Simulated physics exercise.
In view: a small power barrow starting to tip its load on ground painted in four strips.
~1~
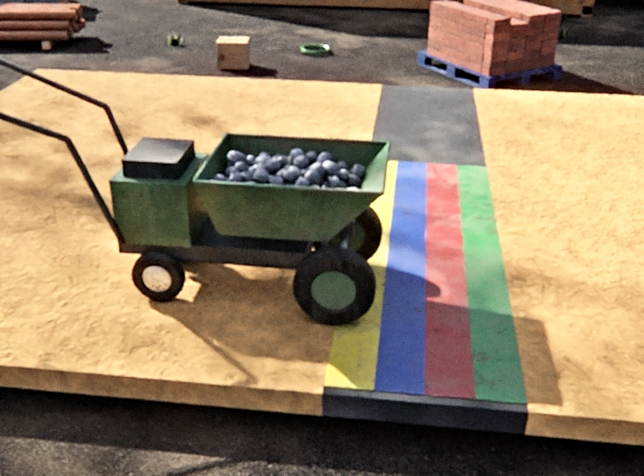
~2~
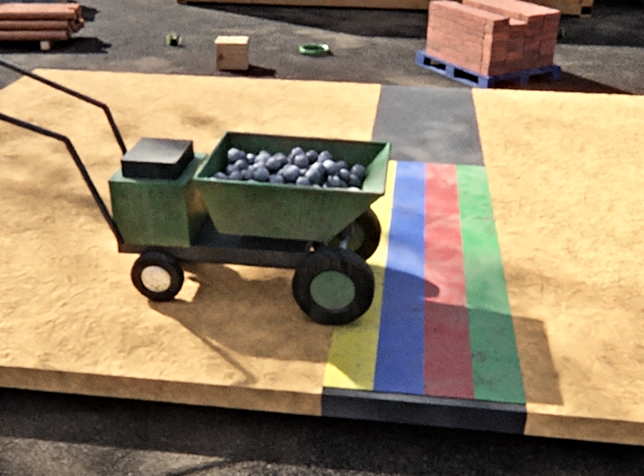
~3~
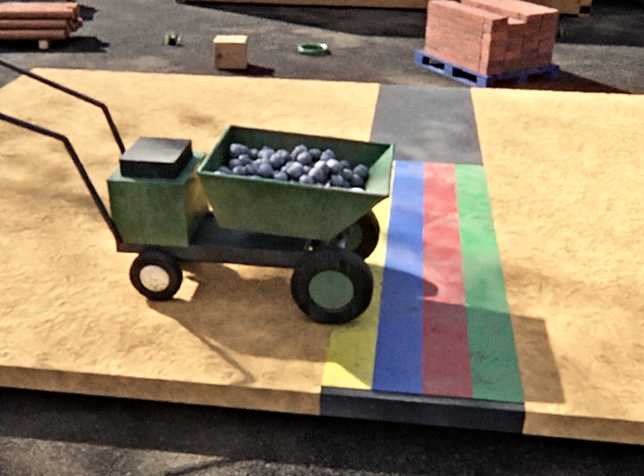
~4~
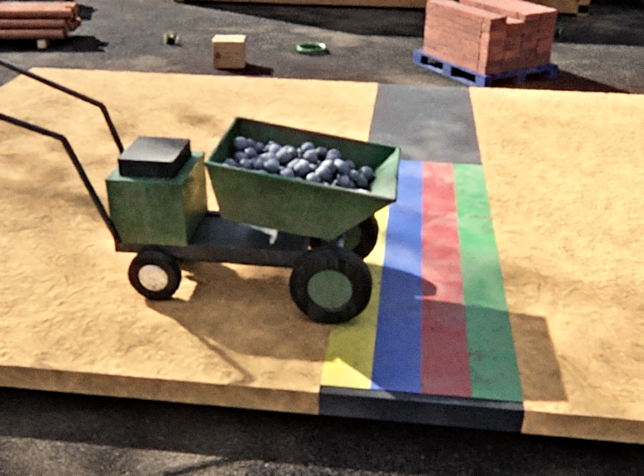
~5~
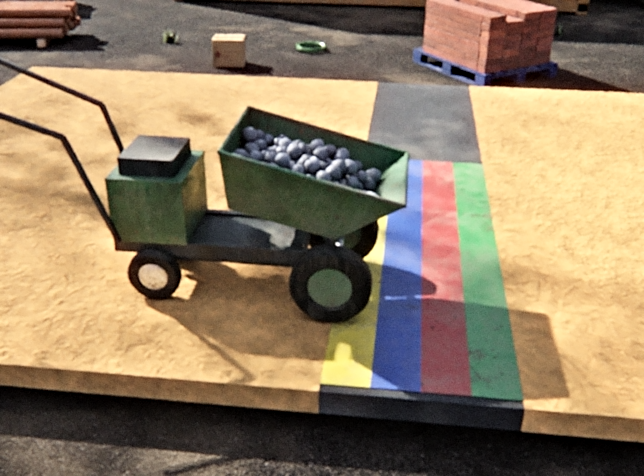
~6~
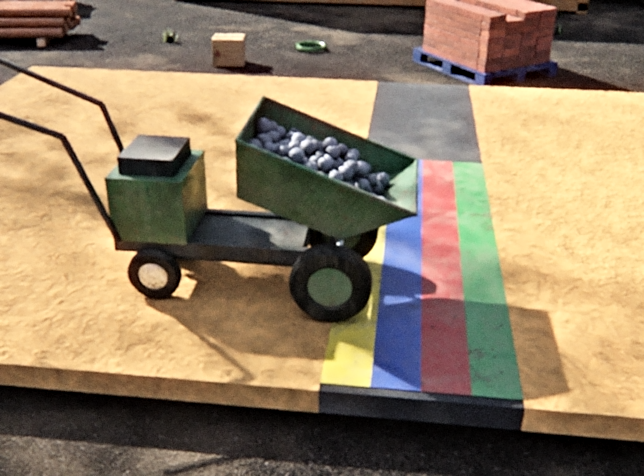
On sunlit boards painted with four coloured strips, a green barrow's skip of dark round cobbles gradually tilting forward to the right.
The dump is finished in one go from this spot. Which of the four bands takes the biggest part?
The heap favours the green strip.
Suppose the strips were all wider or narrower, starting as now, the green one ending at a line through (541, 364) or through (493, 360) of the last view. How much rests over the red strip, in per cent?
First some 30, then 0 per cent.
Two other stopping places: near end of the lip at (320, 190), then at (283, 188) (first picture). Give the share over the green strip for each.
The first gives 20 %, the second 10 %.
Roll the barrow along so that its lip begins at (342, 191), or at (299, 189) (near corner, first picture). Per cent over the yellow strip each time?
About 0 and 10 per cent.
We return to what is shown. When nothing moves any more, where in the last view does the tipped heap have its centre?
Around (493, 293).
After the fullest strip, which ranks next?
The runner-up: That red strip.
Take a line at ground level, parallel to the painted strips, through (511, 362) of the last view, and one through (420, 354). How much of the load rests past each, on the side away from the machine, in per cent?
In turn 30 and 80 in a hundred.
Soon after the last picture, skip tipped steeply; all in the skip.
A little later, skip tipped right over; most in the skip; a small part over the red strip; about a quarter over the green strip.
Later still, skip tipped right over; about a quarter in the skip; a small part over the red strip; about a third over the green strip; about a quarter off the paint.
At rest, skip tipped right over; about a quarter in the skip; none over the yellow strip; none over the blue strip; a small part over the red strip; about a third over the green strip; about a quarter off the paint.
